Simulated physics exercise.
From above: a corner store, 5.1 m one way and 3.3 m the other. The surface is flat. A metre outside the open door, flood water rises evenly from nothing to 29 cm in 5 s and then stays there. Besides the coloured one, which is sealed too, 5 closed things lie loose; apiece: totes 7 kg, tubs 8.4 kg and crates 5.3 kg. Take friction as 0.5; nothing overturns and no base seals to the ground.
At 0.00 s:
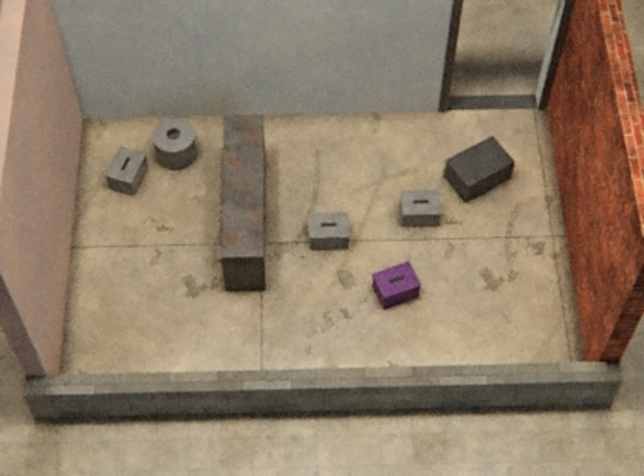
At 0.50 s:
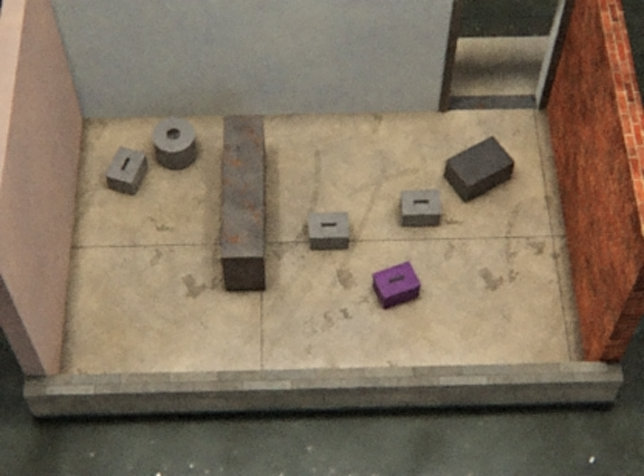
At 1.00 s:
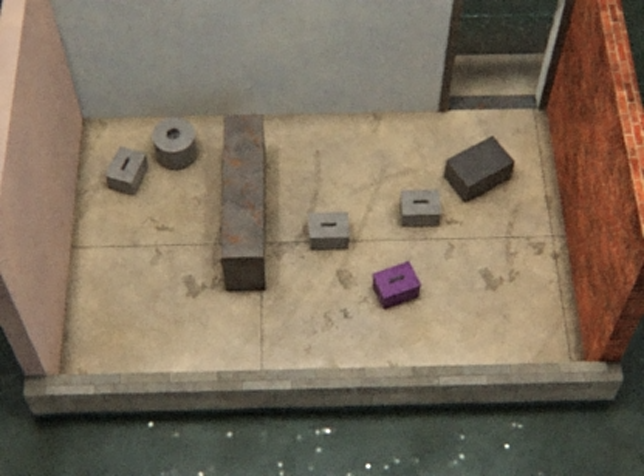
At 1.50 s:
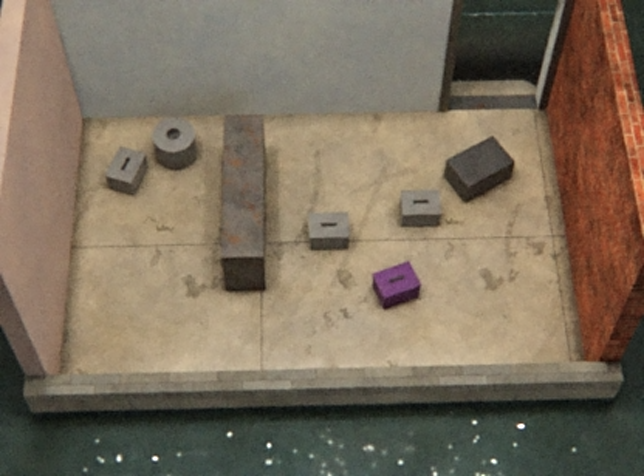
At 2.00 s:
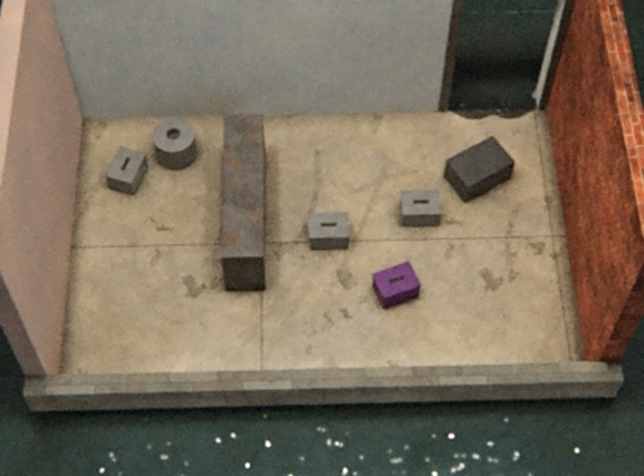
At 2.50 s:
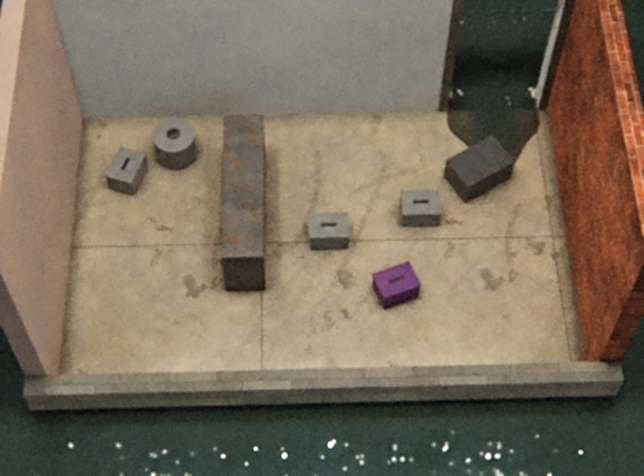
In a small walled store, a purple tote and several grey containers sat still while dark water rose outside, crept up to the open doorway, and began spreading over the floor just inside.
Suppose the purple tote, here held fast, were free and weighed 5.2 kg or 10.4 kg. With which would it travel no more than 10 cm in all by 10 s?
Verdict: Neither load is enough.
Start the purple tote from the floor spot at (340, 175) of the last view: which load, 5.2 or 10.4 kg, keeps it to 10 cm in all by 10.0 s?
Only the larger holds.
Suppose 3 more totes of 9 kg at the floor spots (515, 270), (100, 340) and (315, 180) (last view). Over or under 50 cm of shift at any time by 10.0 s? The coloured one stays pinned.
In that order: Over, more, under.
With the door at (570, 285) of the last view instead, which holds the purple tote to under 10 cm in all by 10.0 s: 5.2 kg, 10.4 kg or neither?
In that case neither weight holds it.
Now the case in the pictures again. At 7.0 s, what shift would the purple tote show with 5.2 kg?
Roughly 80 cm.
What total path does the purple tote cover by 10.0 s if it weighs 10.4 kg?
About 250 cm.
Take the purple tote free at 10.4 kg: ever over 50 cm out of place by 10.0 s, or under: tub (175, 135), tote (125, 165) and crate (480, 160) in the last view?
In turn: Less, short of it, past it.
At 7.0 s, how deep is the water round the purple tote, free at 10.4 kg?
Roughly 9 cm.
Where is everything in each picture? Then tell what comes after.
The first picture shows the purple tote at (397, 279), on the bottom; water covers 0.0 m2; 0 of 6 have shifted.
The second picture shows the purple tote at (397, 279), on the bottom; water covers 0.0 m2; 0 of 6 have shifted.
The third picture shows the purple tote at (397, 279) rests on the ground; 0.0 m2 under water; 0 of 6 have shifted.
The fourth picture shows the purple tote at (397, 279) rests on the ground; 0.0 m2 under water; 0 of 6 have shifted.
The fifth picture shows the purple tote at (397, 279) rests on the ground; water covers 0.0 m2; 0 of 6 have shifted.
The sixth picture shows the purple tote at (397, 279) rests on the ground; water covers 0.5 m2; 0 of 6 have shifted.
After 3.5 s the purple tote would be 0 cm from its start with 5.2 kg and 0 cm from its start with 10.4 kg; 0 cm of water round it then.
After 4.5 s the purple tote would be 0 cm from its start with 5.2 kg and 0 cm from its start with 10.4 kg; 1 cm of water round it then.
After 7.0 s the purple tote would be 76 cm from its start with 5.2 kg and 30 cm from its start with 10.4 kg; 9 cm of water round it then.
After 10.0 s the purple tote would be 301 cm from its start with 5.2 kg and 249 cm from its start with 10.4 kg; 7 cm of water round it then.
